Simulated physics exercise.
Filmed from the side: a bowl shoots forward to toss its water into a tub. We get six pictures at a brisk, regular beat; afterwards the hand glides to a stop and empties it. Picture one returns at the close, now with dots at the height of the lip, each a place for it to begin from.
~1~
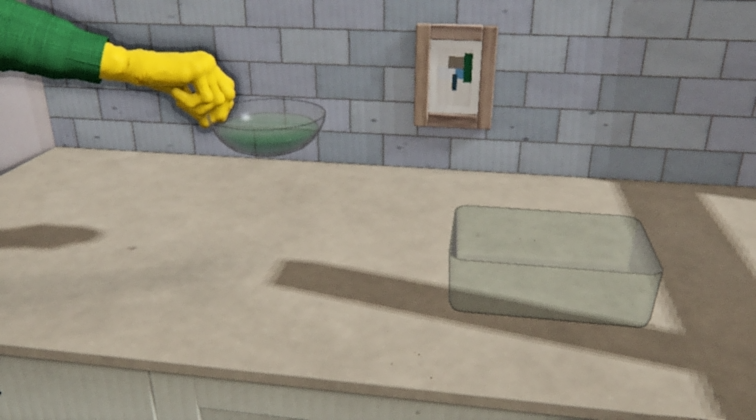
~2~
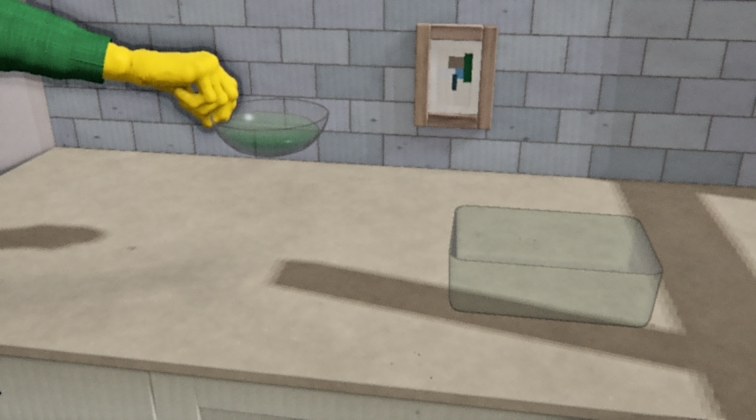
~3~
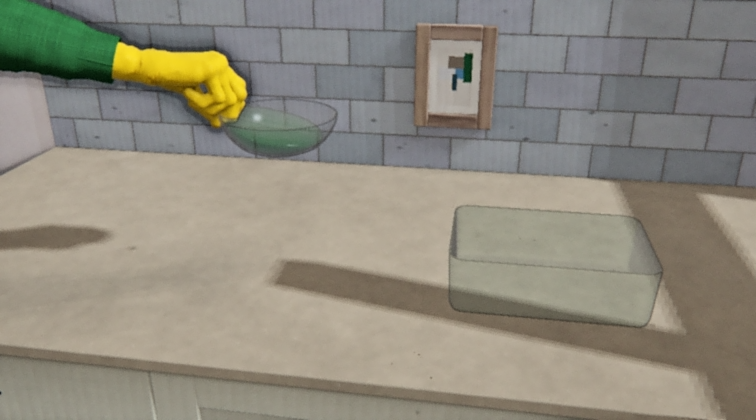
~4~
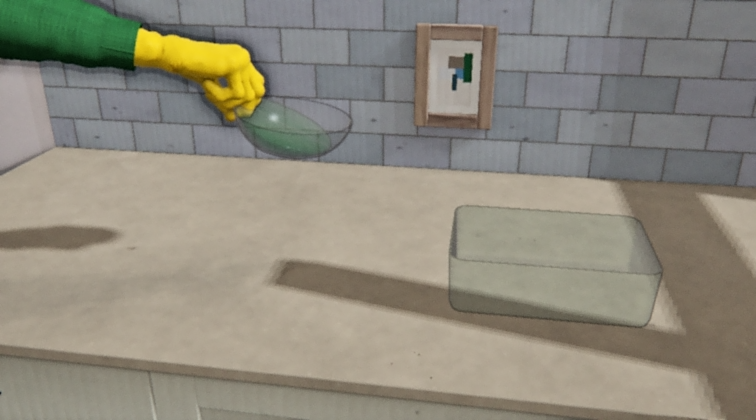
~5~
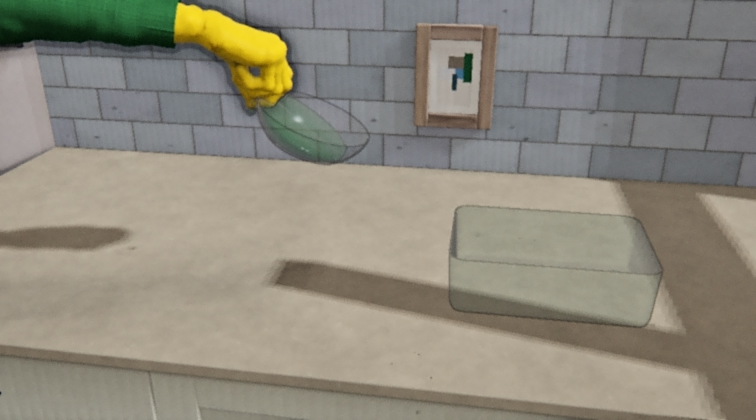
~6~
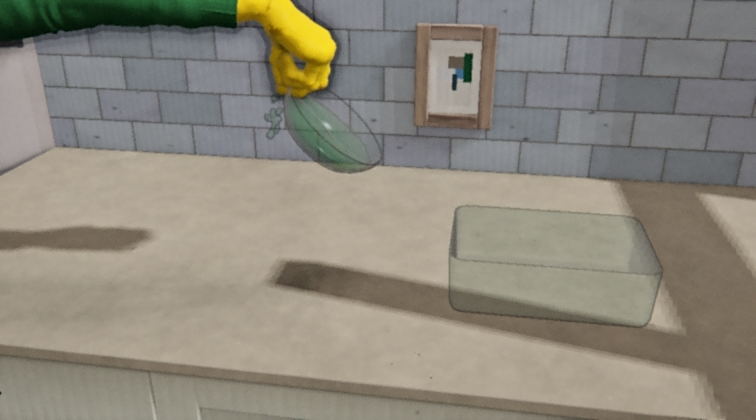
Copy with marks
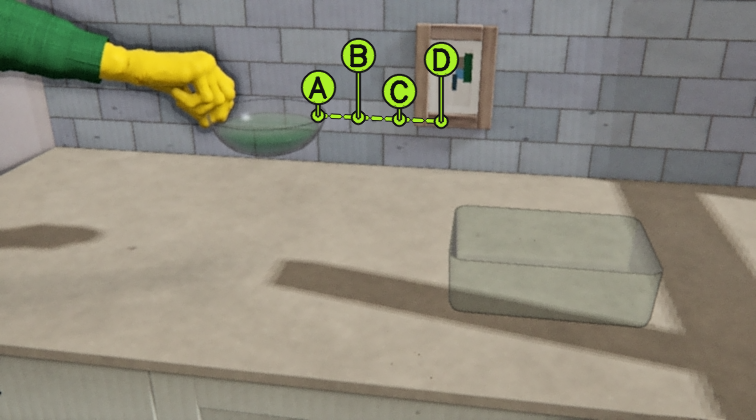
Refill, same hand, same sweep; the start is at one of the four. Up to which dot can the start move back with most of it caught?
It is B.
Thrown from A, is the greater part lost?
Yes, it does.
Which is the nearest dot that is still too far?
A.
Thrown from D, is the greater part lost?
No, not at all.
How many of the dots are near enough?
Three of the four.
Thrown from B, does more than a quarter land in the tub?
Yes, it does.
On the marked copy, A at (318, 115); B at (358, 117); C at (399, 119); D at (441, 121).
If A is chosen, about 17 % lands in the tub, 78 % falls short and 5 % goes beside or beyond.
If B is chosen, about 72 % lands in the tub, 18 % falls short and 9 % goes beside or beyond.
If C is chosen, about 78 % lands in the tub, 8 % falls short and 13 % goes beside or beyond.
If D is chosen, about 70 % lands in the tub, 7 % falls short and 23 % goes beside or beyond.
